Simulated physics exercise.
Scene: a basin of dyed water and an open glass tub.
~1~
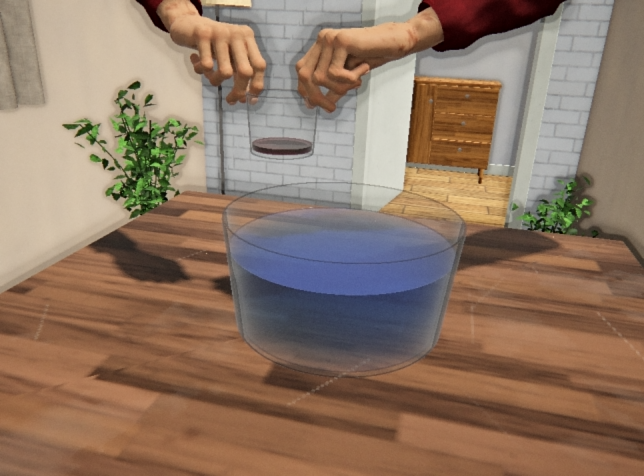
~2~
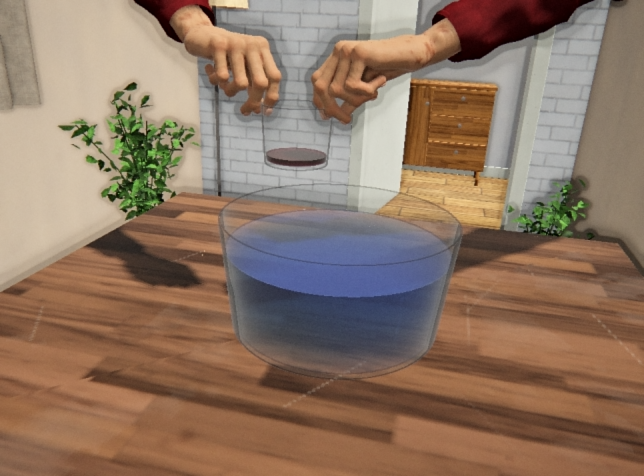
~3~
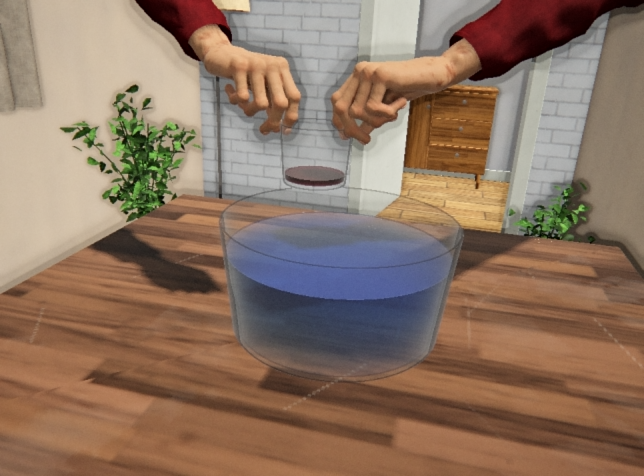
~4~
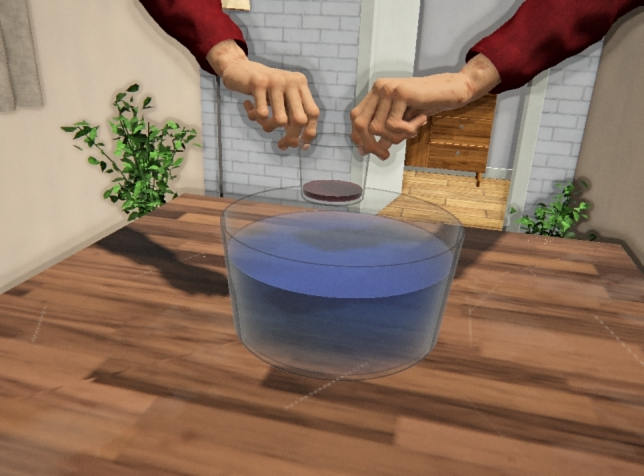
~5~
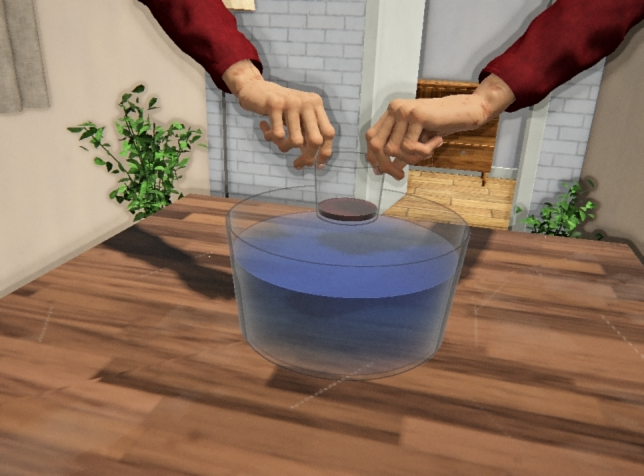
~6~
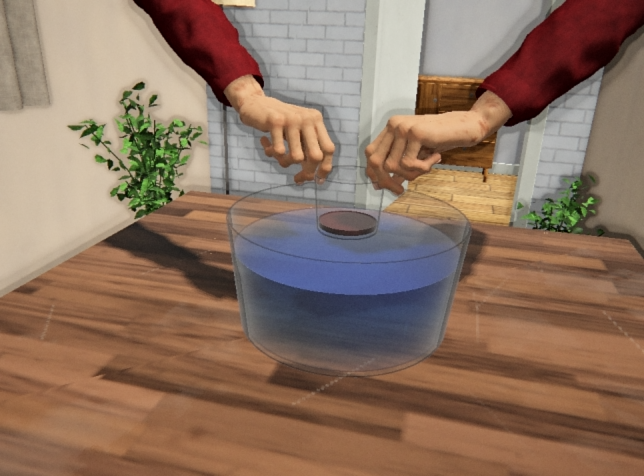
Small open glass tub held in two hands moving down and slightly right over a basin of blue water on a wooden table.
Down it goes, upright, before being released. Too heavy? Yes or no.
No.
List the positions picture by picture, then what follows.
The first frame shows tub (283, 121) nearly empty; above the basin.
The second frame shows tub nearly empty, surface at (296, 155); coming down.
The third frame shows tub (316, 152) nearly empty; lower.
The fourth frame shows tub nearly empty, surface at (333, 188); lower still.
The fifth frame shows tub (349, 186) nearly empty; close to the surface.
The sixth frame shows tub nearly empty, surface at (348, 221); just over the surface.
Shortly, the tub dips into the dyed water.
Then, it bobs and steadies.
At the finish, the tub floats with about half of its side showing.
